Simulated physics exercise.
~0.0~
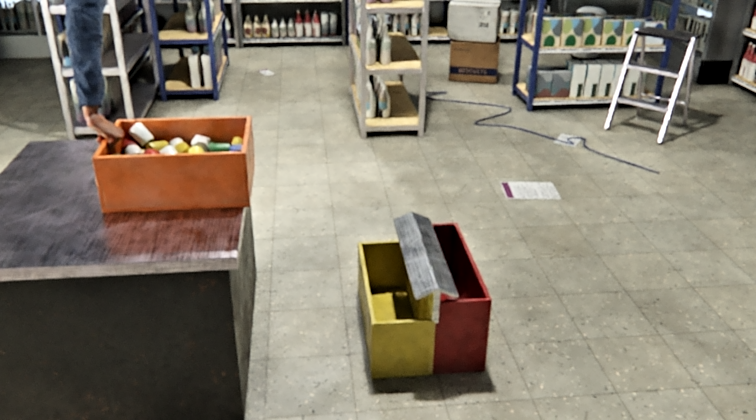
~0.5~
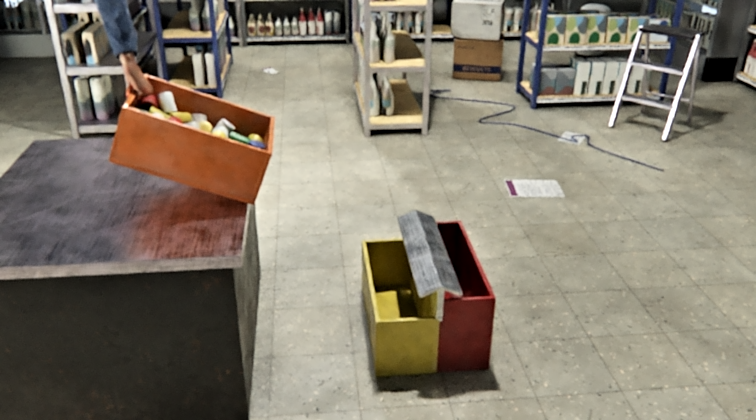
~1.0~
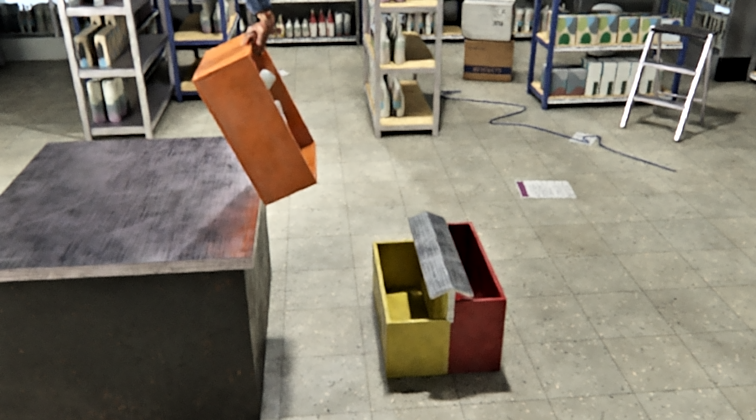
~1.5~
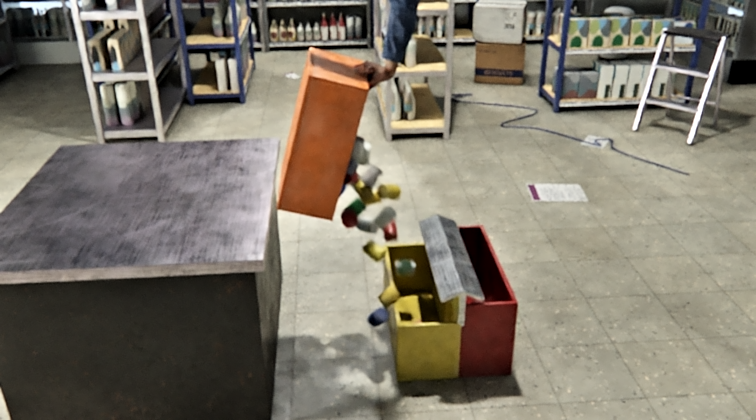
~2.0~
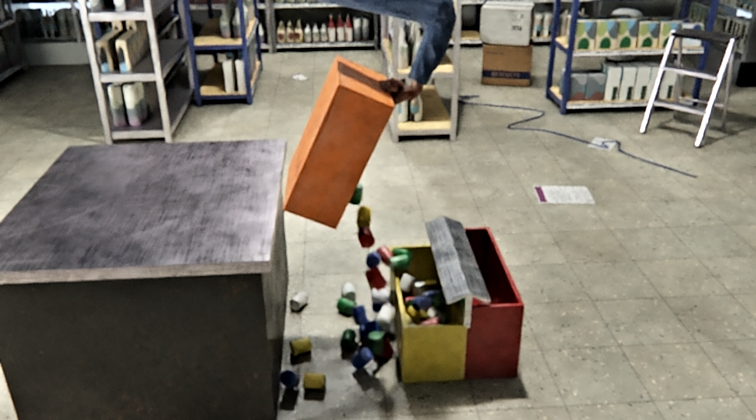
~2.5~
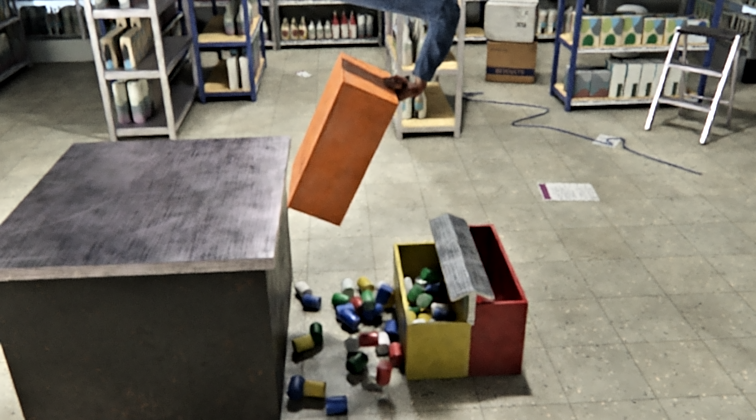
A hand tipping an orange crate off a dark bench, spilling colourful jars into a yellow tote and onto the floor.
